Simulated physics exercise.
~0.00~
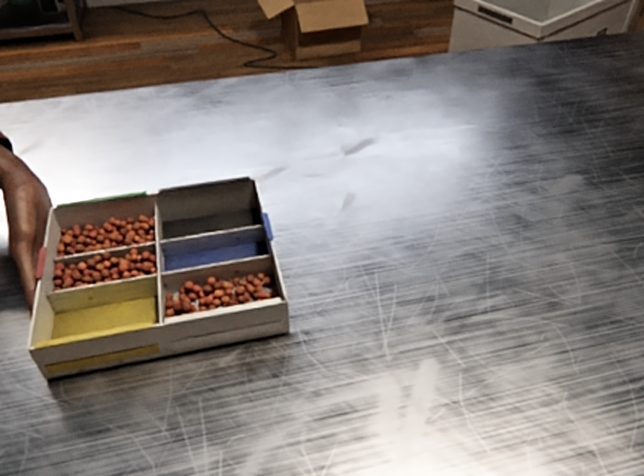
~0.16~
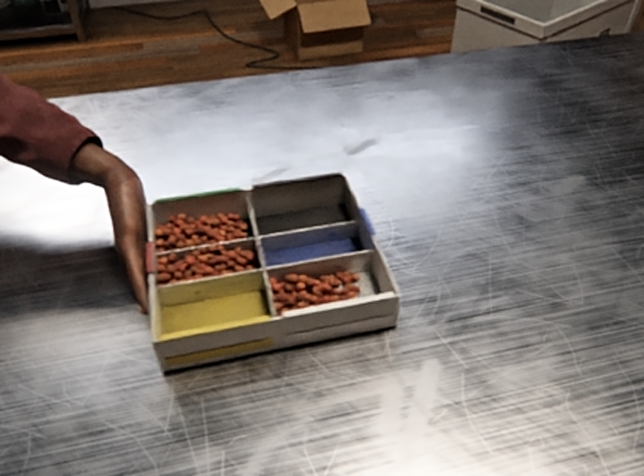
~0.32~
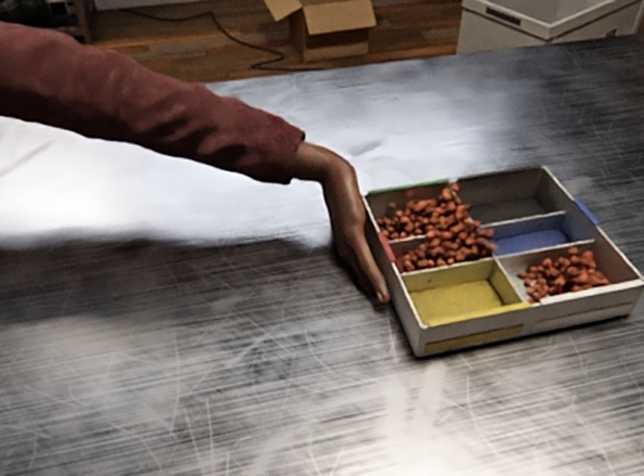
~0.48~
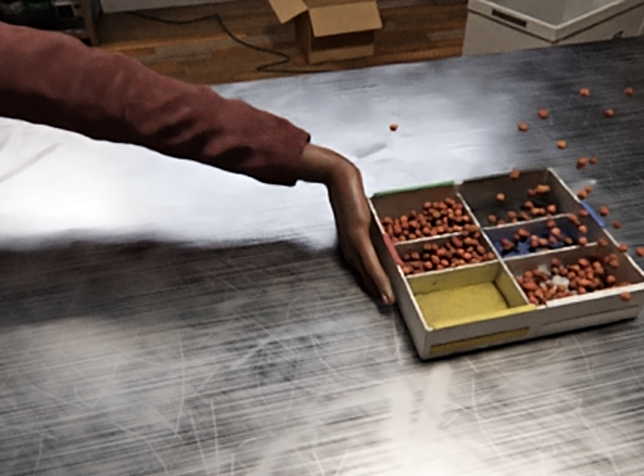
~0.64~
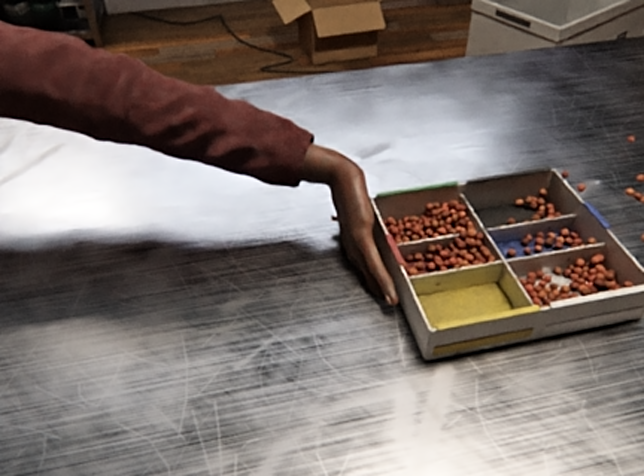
The footage shows a hand pushing a divided tray of small reddish-brown pellets rightward across a scratched metallic tabletop, then stopping. Pellets surge over the partitions into the black and blue compartments and some scatter outside, while the yellow one stays empty and the tray rests beside the hand.
